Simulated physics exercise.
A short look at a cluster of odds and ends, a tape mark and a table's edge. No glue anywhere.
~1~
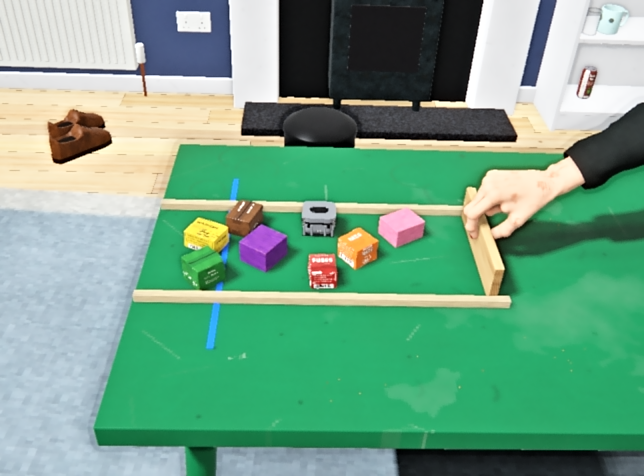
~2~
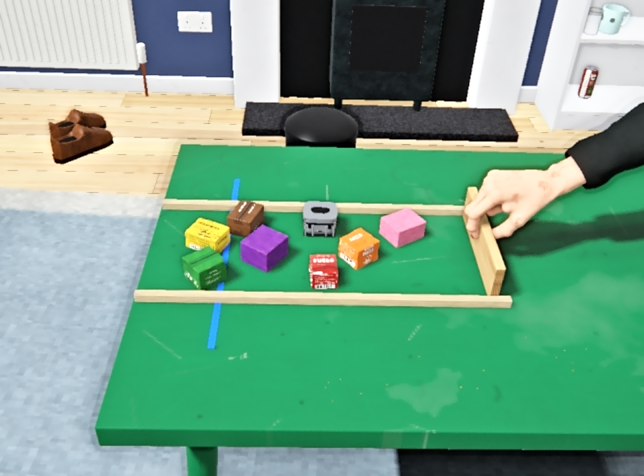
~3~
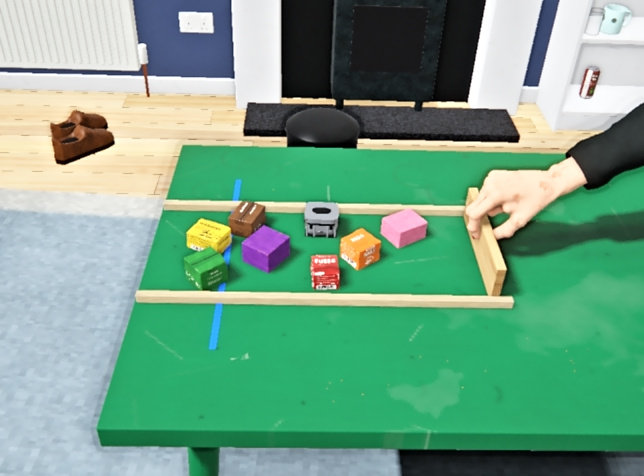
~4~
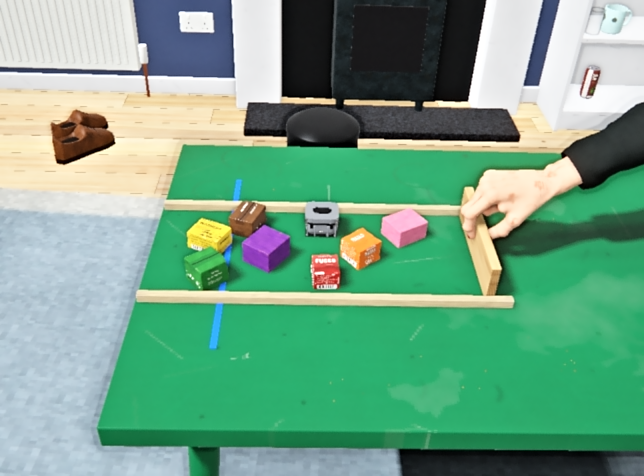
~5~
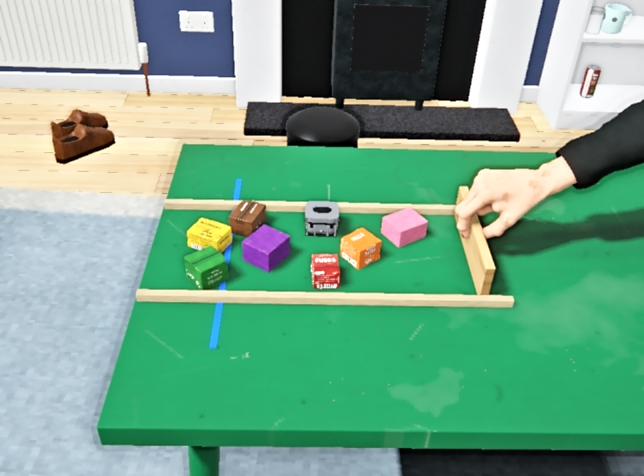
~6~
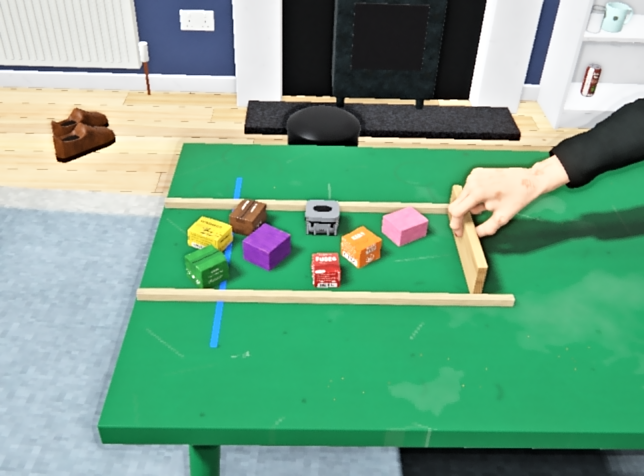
A hand in a dark sleeve holds an upright wooden board at the right of a green table, seen from above in a room with a fireplace. Between two wooden rails sit yellow, green, brown and purple blocks near a blue tape line at left, with grey, red, orange and pink ones further right. The hand slides the board slightly left, touching nothing, while the objects stay still.
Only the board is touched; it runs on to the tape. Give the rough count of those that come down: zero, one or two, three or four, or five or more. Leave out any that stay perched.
The number that fall off is one or two.
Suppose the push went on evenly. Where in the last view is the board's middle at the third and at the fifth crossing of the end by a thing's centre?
At (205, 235) for the third, at (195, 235) for the fifth.
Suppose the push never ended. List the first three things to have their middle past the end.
The order is the brown box, then the yellow box, then the grey case.
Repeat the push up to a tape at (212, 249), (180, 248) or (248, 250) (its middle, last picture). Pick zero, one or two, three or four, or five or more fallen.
In that order: 1 or 2; five or over; zero.
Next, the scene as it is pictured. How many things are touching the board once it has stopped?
3 of them.
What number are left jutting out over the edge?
That would be 1.
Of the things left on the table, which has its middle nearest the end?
It is the yellow box.
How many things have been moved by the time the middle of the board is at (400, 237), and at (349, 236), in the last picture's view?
At the one place 1, at the other 3.
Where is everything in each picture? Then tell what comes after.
In the first frame, yellow box (207, 237); green box (204, 269); brown box (245, 219); board (481, 240); tape (225, 251).
In the second frame, green box (205, 269); orange box (359, 249).
In the third frame, brown box (247, 219); pink block (404, 228).
In the fourth frame, yellow box (210, 237); purple block (267, 249).
In the fifth frame, green box (207, 269); grey case (322, 219).
In the sixth frame, yellow box (210, 236); green box (207, 268); brown box (248, 217); board (466, 238); tape (229, 249).
Soon after, none off yet; yellow box at rest near (210, 236); green box at rest near (207, 268); brown box at rest near (248, 217).
Then, none off yet; yellow box at rest near (209, 236); green box at rest near (207, 268); brown box moved about its own width near (220, 215).
At rest, the number that fall off is one or two; fallen, brown box.
